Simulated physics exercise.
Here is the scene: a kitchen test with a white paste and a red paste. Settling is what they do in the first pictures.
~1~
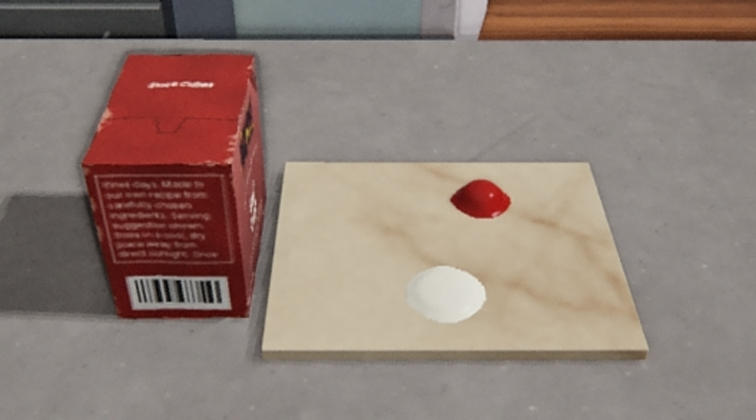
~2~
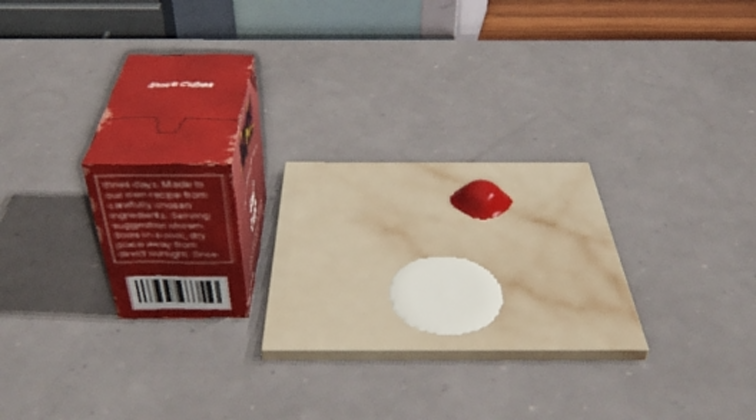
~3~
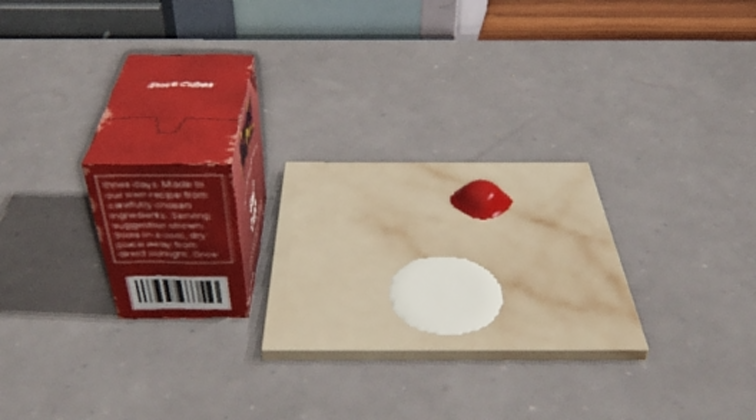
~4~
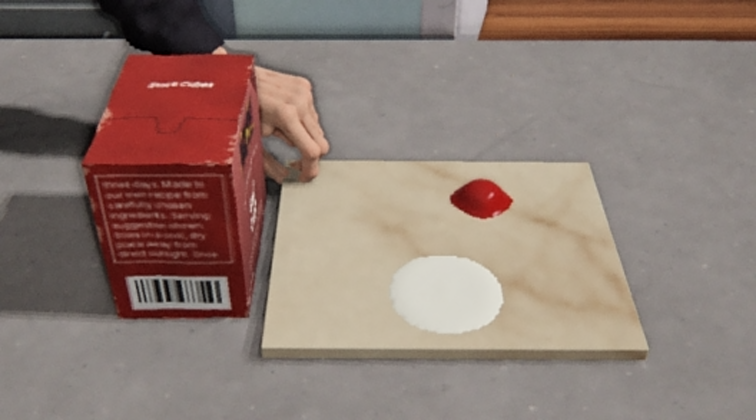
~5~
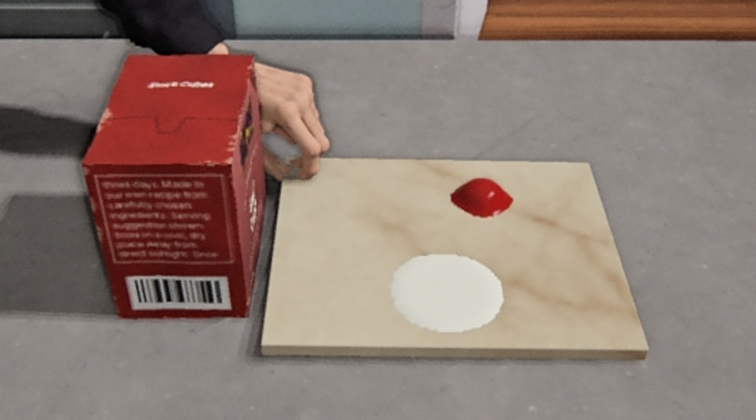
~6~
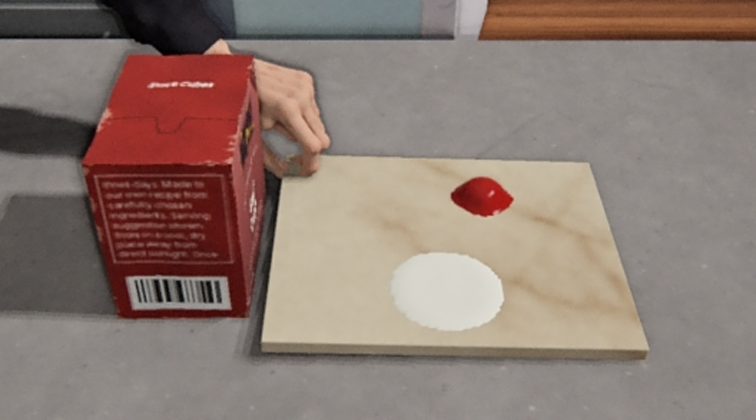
White paste spreads flat beside a red heap, then a hand slightly raises the board's end.
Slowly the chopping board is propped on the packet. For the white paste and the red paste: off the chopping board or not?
The white paste is going to fall off at the bottom; the red paste is going to hang on the whole time.
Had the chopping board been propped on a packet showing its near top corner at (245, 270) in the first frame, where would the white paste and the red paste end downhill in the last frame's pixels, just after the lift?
The first one stops at (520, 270), and after it the second at (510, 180).
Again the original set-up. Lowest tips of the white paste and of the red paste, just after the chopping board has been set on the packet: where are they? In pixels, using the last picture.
Roughly (615, 279) and roughly (538, 156), in the order you asked.
Soon after, slope about 35°; the white paste has crept down a long way; the red paste has not moved.
Later, the white paste is dripping off the low end; the red paste has not moved.
In the end, slope about 35°; the white paste is dripping off the low end; the red paste has not moved.
